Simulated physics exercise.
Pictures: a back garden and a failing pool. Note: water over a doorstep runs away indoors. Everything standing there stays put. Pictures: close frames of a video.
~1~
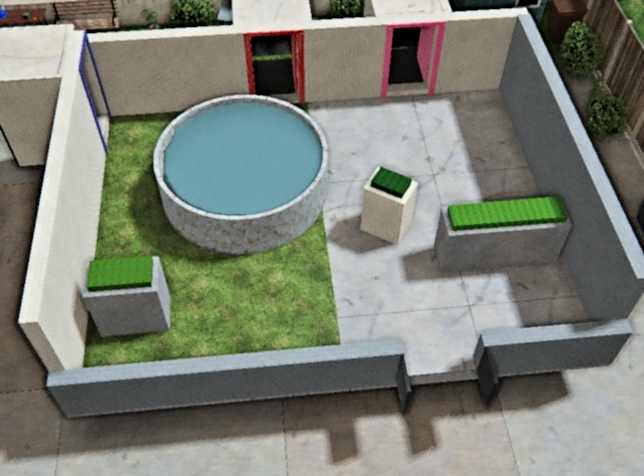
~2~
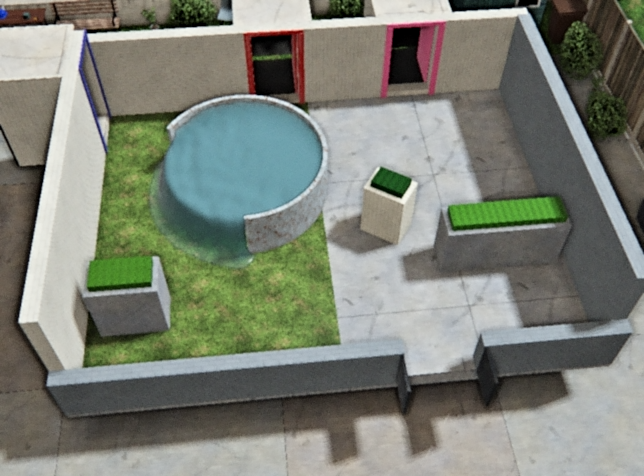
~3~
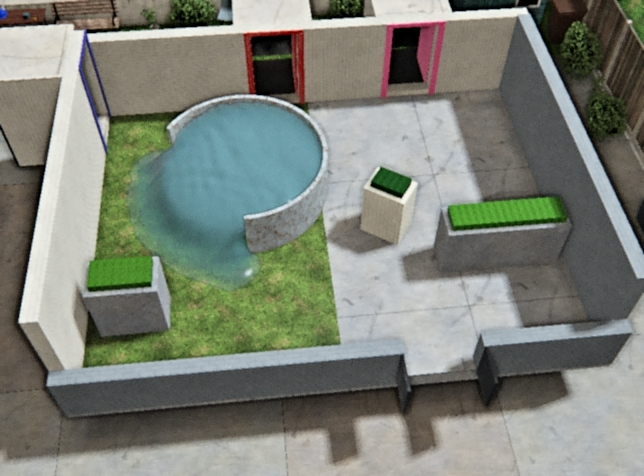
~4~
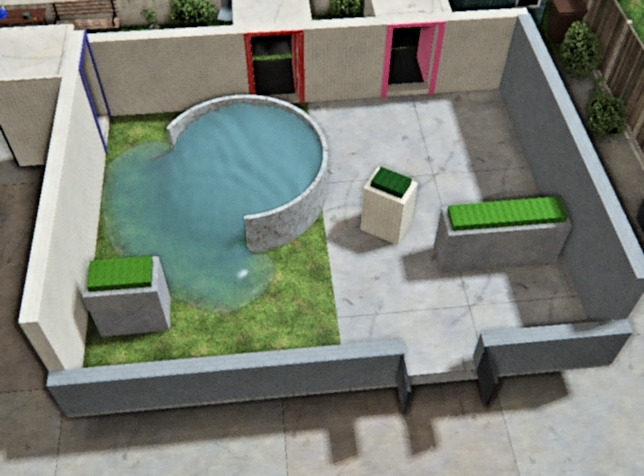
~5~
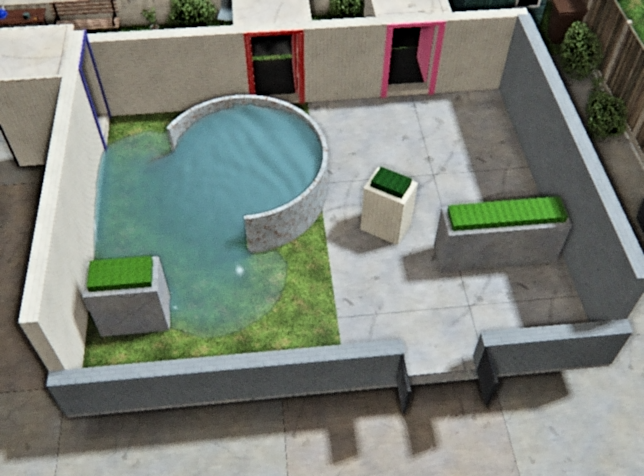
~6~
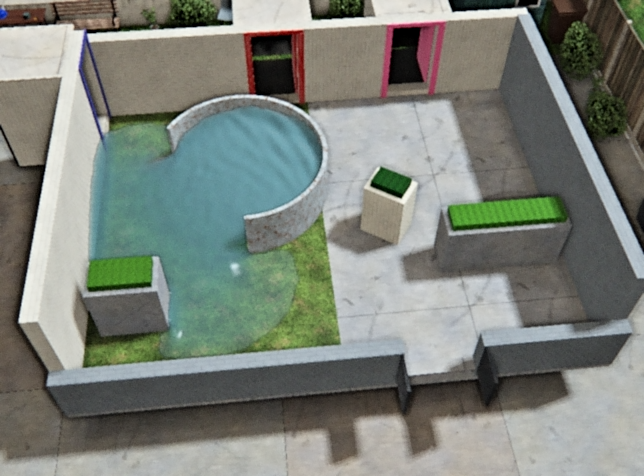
In this clip, a round, stone-walled pool stands full in a walled garden, then its front-left side is gone and water pours out, spreading left and forward across the grass and around a grass-topped block.
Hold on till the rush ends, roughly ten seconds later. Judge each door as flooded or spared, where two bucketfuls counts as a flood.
The pink door is spared, the red door is flooded, the blue door is flooded.
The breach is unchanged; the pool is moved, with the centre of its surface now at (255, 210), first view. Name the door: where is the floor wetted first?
Answer: The door marked blue.
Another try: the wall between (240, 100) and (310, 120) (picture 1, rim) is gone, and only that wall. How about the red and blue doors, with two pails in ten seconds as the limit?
The red door tops the threshold, and the blue door remains within limit.
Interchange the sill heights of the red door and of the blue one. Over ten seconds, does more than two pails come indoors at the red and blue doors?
The red door door falls short of it, and the blue door door overshoots the limit.
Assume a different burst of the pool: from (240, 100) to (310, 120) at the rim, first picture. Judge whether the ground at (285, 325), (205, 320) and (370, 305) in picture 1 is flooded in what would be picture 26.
Point one not reached; point two not reached; point three not reached.
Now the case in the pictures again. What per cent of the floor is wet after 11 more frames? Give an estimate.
About 35 in a hundred.
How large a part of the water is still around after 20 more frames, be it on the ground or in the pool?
Near 98 in a hundred.
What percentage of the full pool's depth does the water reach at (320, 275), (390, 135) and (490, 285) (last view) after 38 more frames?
Around 10, 4 and 10 percent, in that order.
A moment on, water covers 30 % of the floor; the pink door not reached, the red door not reached, the blue door under two buckets in.
Next, water covers 35 % of the floor; the pink door not reached, the red door not reached, the blue door over two buckets in.
Then, water covers 55 % of the floor; the pink door not reached, the red door under two buckets in, the blue door far over two buckets in.
Later, water covers 95 % of the floor; the pink door wet at the sill, nothing in, the red door over two buckets in, the blue door far over two buckets in.
In the end, water covers 100 % of the floor; the pink door wet at the sill, nothing in, the red door far over two buckets in, the blue door far over two buckets in.
